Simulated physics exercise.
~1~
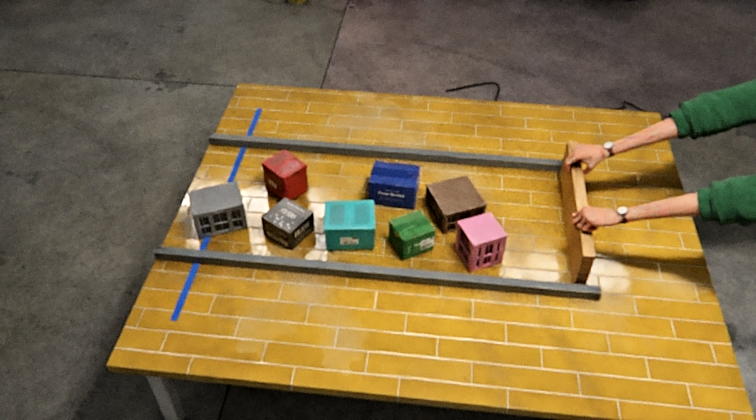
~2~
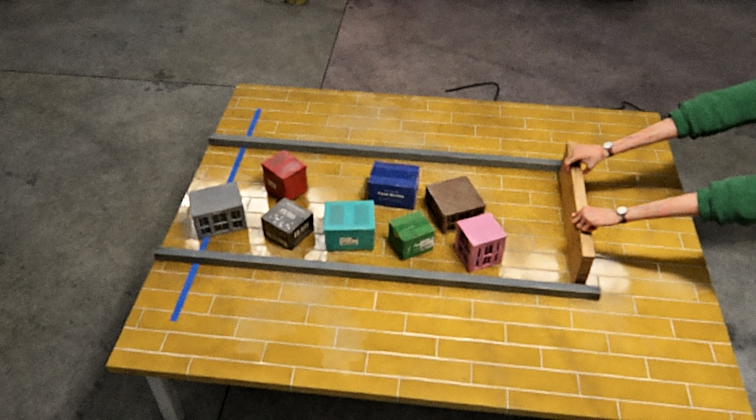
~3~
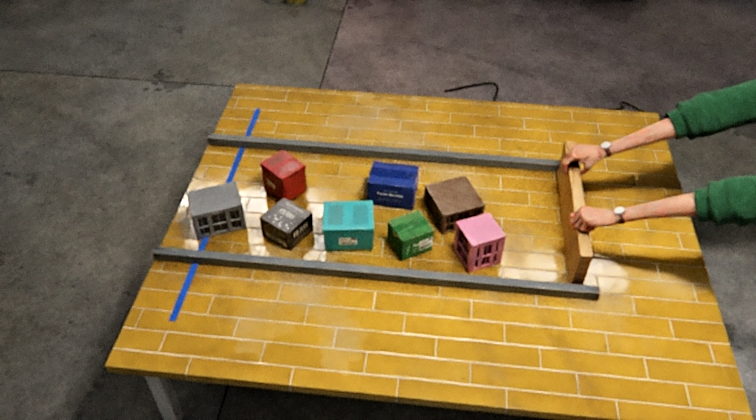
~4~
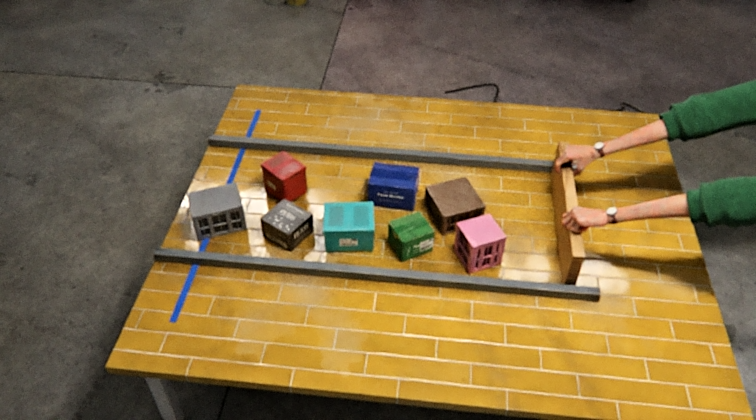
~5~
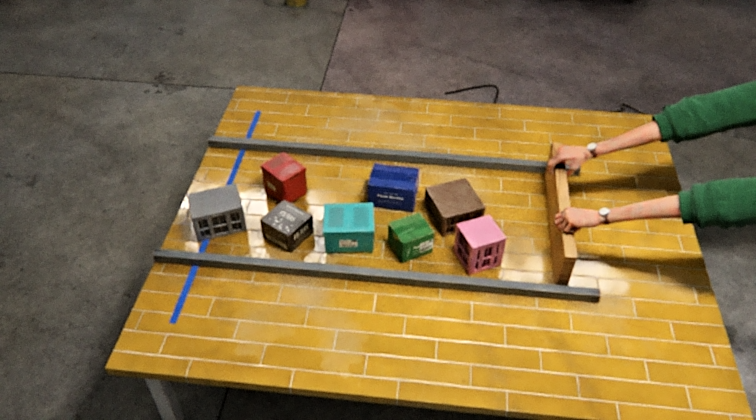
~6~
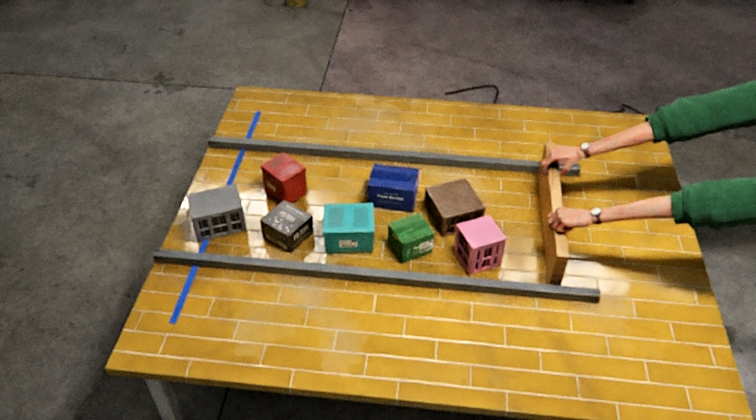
Two hands in green sleeves grip a wooden plank at the right side of a yellow, brick-patterned deck on a grey floor, seen from above at an angle. Between two grey rails sit a grey crate by blue tape at left, a red tote, black, teal, blue and green boxes, and brown and pink crates. The hands slide the plank slightly left, while the loads and camera stay still.
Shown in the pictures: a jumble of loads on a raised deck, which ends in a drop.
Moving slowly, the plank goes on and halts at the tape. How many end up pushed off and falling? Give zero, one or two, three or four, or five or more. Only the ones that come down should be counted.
Seems the ones that don't stay up number at least five, for sure.
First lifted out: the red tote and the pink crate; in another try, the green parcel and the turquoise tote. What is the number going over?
Counts - first: 4, second: 4.
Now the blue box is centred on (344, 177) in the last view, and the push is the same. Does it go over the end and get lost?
Observed: The blue box does not remain.
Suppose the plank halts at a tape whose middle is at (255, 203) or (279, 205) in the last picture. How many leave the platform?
In the first try the count is 4, and in the second it is 3.
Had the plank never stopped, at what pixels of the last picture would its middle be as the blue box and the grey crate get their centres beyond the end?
The middle is at (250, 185) when it's the blue box, and at (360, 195) when it's the grey crate.
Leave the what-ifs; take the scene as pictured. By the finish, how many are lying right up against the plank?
My count gives 2.
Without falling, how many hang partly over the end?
It's 1.
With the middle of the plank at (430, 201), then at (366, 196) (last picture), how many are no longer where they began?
I count 6 first and 8 after.
A little later, none off yet; grey crate at rest near (217, 213); red tote at rest near (285, 180); black box at rest near (287, 226).
Next, none off yet; grey crate shifted about its own width near (179, 207); red tote shifted about its own width near (253, 178); black box shifted well along near (218, 226).
Later still, two off so far; grey crate fallen near (175, 250); red tote tilted a little near (176, 177); black box dropping near (148, 278).
When it is over, the number that fall off is five or more; down, green parcel, blue box, turquoise tote, black box, red tote and grey crate.
